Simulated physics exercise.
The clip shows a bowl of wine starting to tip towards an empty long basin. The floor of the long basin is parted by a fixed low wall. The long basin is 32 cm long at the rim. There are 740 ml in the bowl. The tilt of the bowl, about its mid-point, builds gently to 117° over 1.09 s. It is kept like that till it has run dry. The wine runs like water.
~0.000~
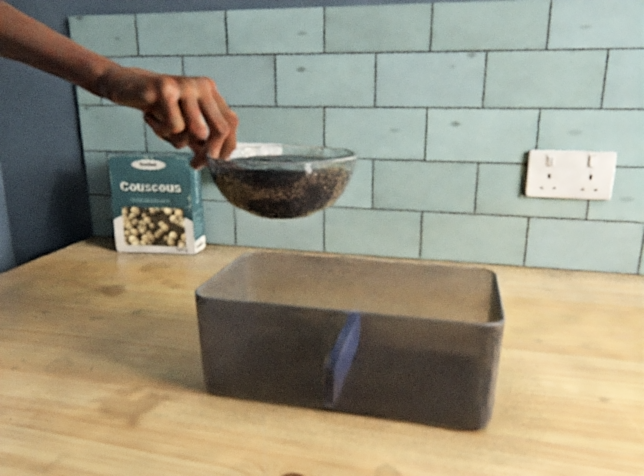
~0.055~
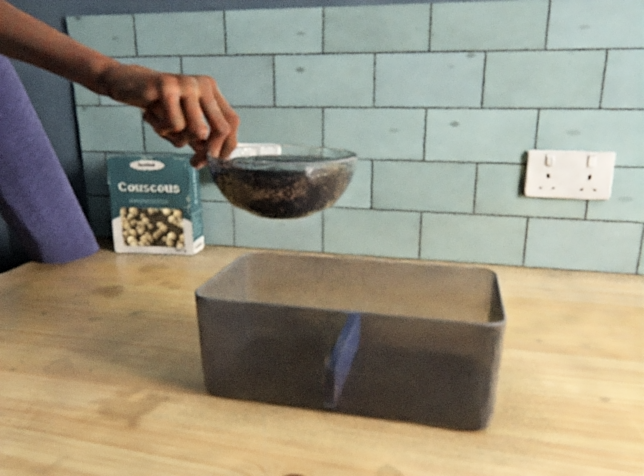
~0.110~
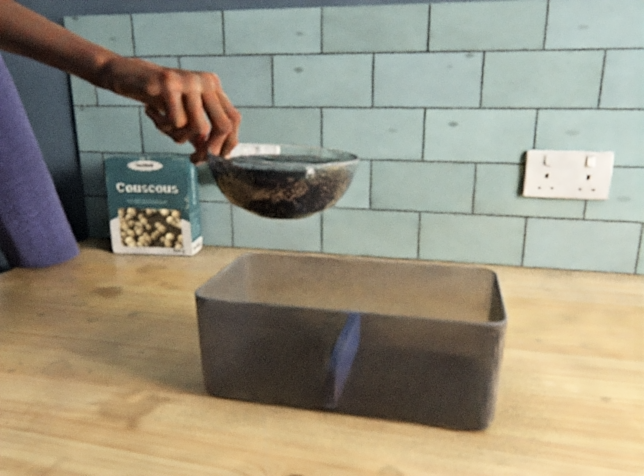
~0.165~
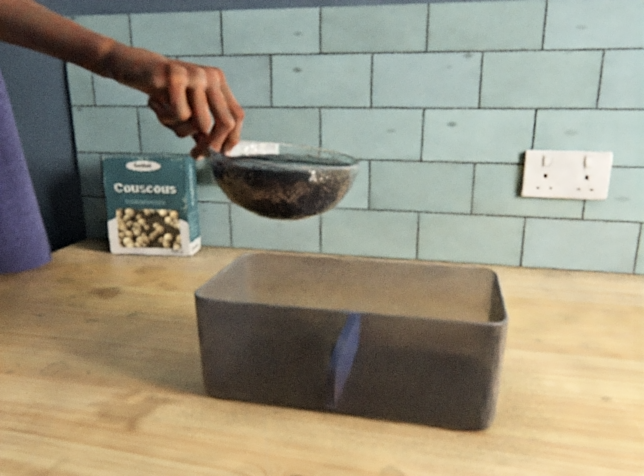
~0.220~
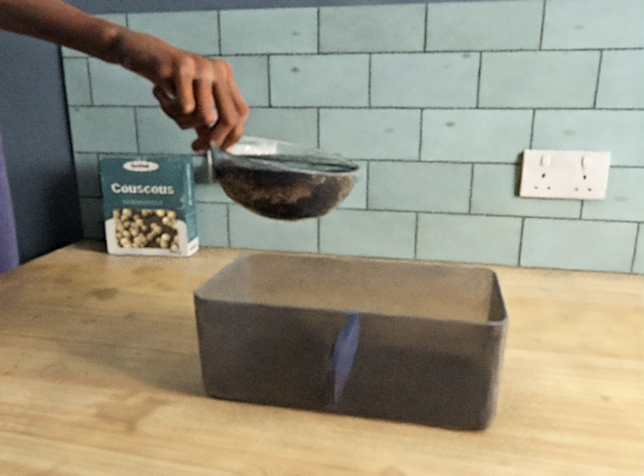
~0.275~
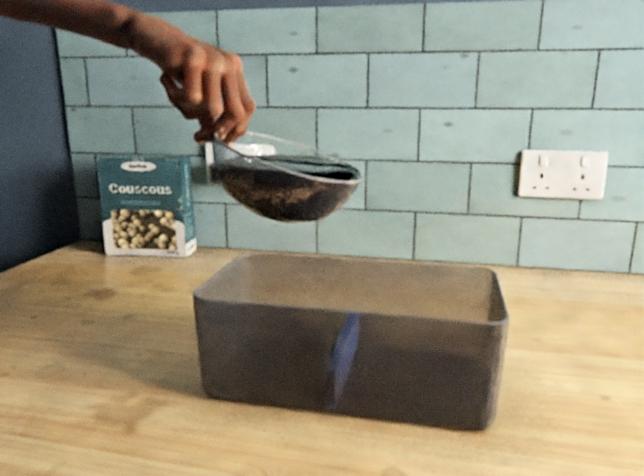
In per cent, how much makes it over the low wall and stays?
Roughly 88 per cent is past the wall.
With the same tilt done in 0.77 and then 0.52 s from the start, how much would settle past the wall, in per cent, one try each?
First 85, then 75 per cent.
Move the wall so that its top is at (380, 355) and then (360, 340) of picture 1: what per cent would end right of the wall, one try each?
In turn about 65 and 80 per cent.
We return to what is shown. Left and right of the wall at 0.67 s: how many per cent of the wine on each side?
Left about 0, right about 56.
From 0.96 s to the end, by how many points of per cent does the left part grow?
Some 0 per cent.
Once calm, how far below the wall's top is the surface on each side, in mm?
Left about 42 mm, right about 20 mm.
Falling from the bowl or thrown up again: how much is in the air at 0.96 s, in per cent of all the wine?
About 0 per cent.
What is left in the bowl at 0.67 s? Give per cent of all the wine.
About 18 per cent.
By 0.67 s the tilt is 79° and 17 per cent is still to pour, 0 is left of the wall and 55 right of it.
By 0.96 s the tilt is 113° and 0 per cent is still to pour, 11 is left of the wall and 89 right of it.
By 1.26 s the tilt is 117° and 0 per cent is still to pour, 11 is left of the wall and 88 right of it.
By 1.59 s the tilt is 117° and 0 per cent is still to pour, 11 is left of the wall and 88 right of it.
At rest 11 per cent lies left of the wall, 88 right of it and 1 outside.
